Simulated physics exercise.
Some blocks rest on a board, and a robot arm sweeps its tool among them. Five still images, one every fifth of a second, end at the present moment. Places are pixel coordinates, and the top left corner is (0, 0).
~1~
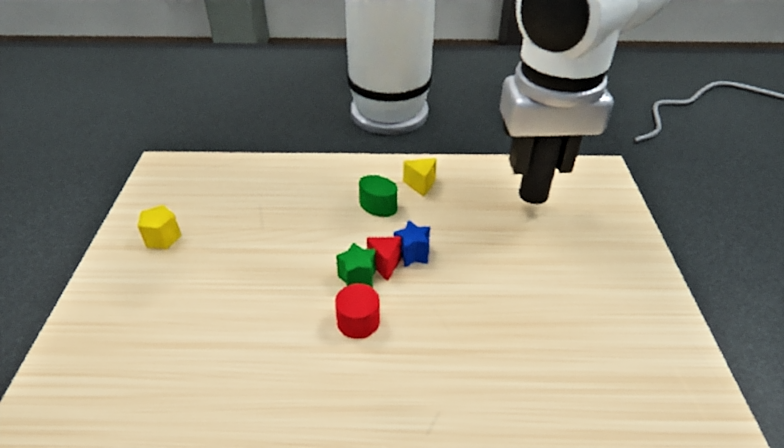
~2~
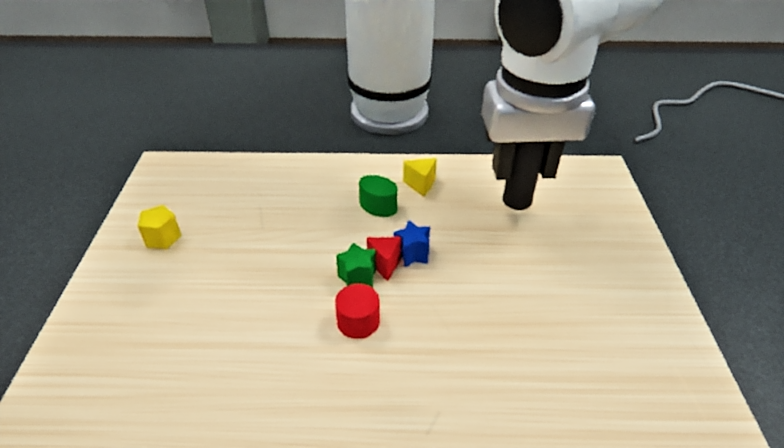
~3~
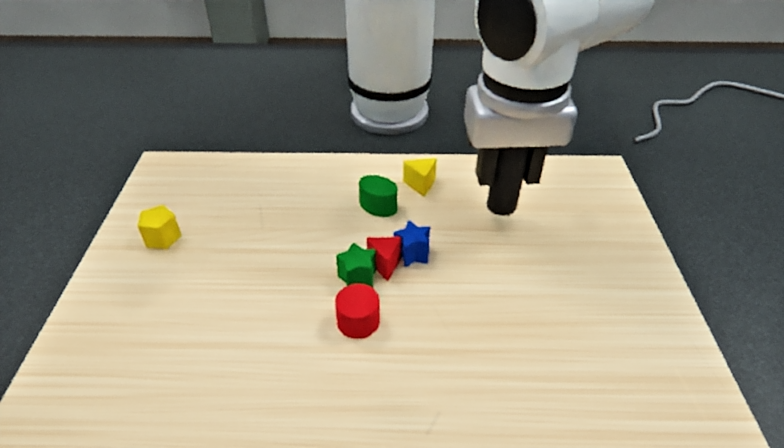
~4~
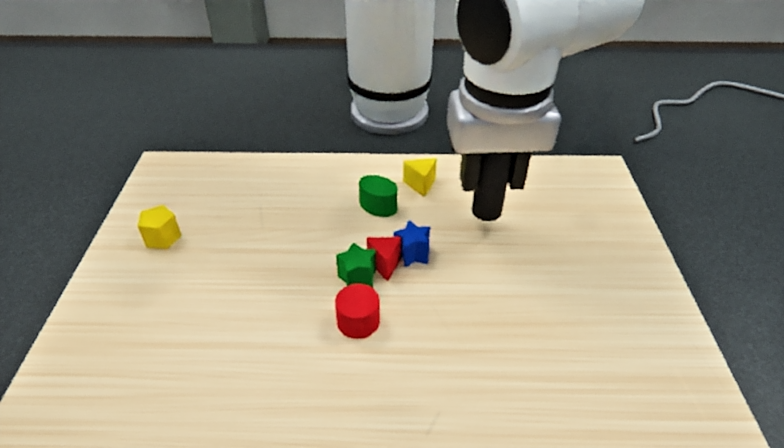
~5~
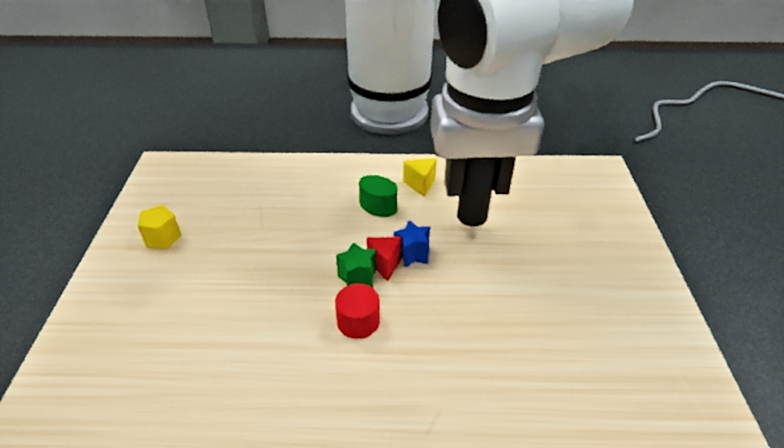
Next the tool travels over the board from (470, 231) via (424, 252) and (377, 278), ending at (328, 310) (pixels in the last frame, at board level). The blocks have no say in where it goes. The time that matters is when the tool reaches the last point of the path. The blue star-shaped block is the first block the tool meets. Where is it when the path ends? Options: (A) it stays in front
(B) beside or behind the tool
That would be B.
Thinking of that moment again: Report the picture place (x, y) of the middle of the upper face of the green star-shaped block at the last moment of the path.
Near (291, 285).
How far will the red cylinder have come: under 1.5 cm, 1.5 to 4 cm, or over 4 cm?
The shift is from 1.5 to 4 cm.
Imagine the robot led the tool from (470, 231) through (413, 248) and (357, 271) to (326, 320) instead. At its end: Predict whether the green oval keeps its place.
By the last moment of the path, the green oval has stayed put.
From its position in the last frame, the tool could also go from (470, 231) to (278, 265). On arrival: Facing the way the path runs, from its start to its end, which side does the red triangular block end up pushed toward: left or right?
The shift is leftward.
On the path given first. One third of the way, tool at (424, 238); green star-shaped block at (341, 265); red triangular block at (365, 251), turned 20° anticlockwise; blue star-shaped block at (390, 239), turned 15° clockwise.
Two thirds of the way, tool at (376, 264); green star-shaped block at (307, 280); red triangular block at (307, 256), turned 40° anticlockwise; blue star-shaped block at (341, 255), turned 55° clockwise.
At the end, tool at (326, 296); green star-shaped block at (291, 285); red cylinder at (348, 315); red triangular block at (291, 251), turned 20° anticlockwise; blue star-shaped block at (320, 264), turned 135° clockwise.
